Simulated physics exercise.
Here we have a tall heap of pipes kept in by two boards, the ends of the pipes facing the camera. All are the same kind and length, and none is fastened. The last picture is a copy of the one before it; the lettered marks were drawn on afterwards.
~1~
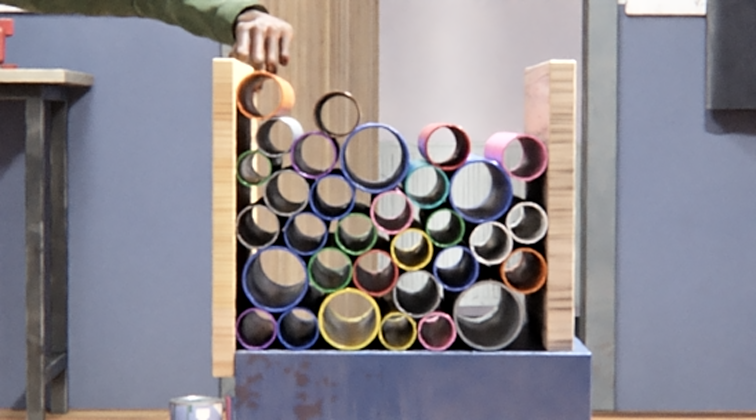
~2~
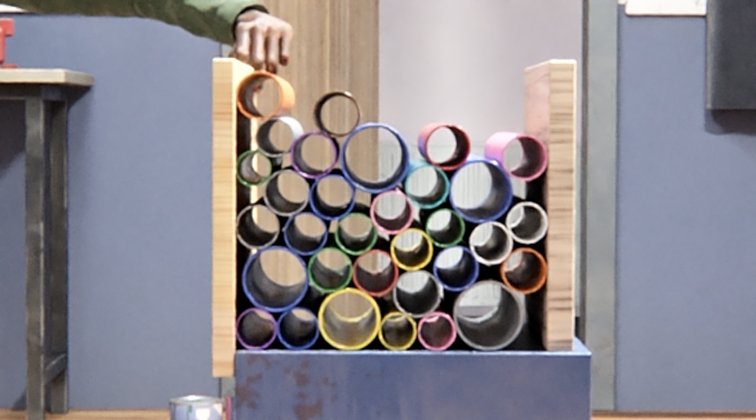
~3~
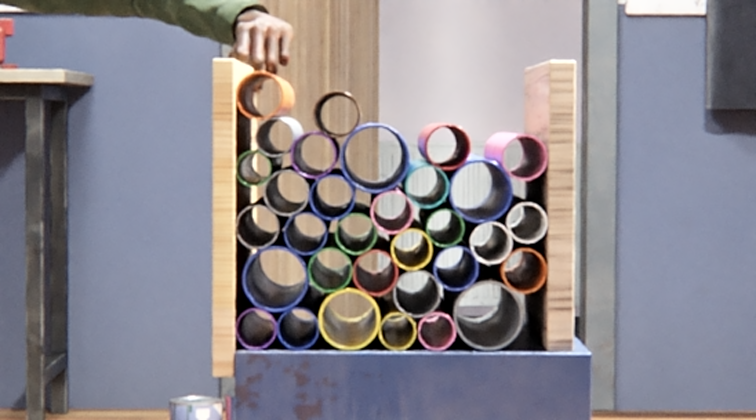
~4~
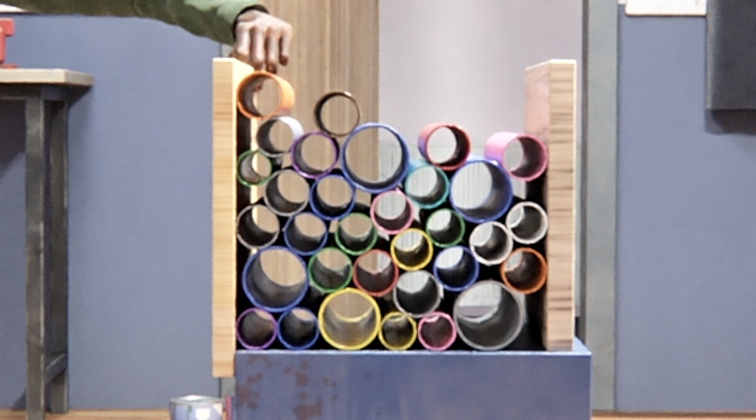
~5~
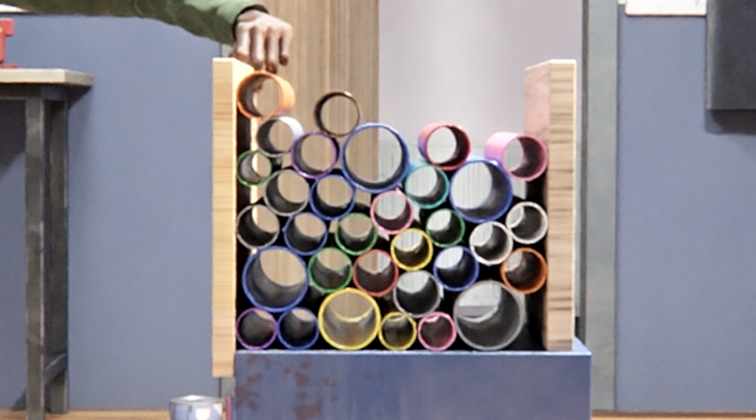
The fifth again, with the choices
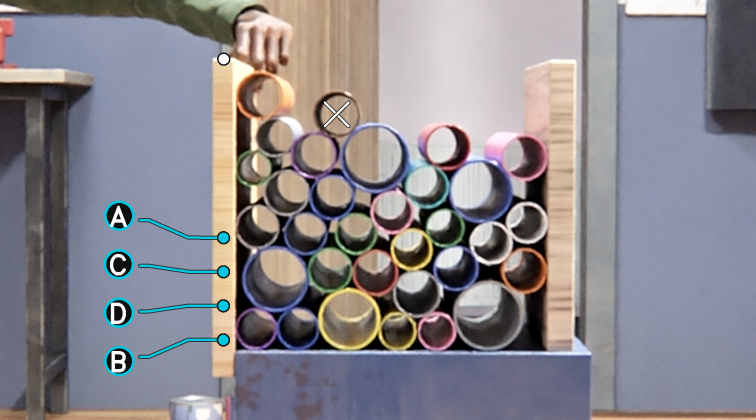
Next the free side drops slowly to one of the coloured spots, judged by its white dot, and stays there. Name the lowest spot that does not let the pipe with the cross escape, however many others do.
Down to A.
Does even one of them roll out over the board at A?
At A: Yes.
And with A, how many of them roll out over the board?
With A, three.
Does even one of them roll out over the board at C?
Yes.
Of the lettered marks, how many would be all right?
One of them.
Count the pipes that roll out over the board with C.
It comes to seven.
On the marked copy, A at (223, 238); B at (223, 340); C at (223, 272); D at (223, 306); the cross at (337, 114); the white dot at (224, 59).
Following A. Soon after the start, top of the board (236, 138).
Later, top of the board (235, 229).
In the end, top of the board (235, 237), three out over the board, the crossed one still inside.
As for the rest, B lets the crossed one out; C lets the crossed one out; D lets the crossed one out.
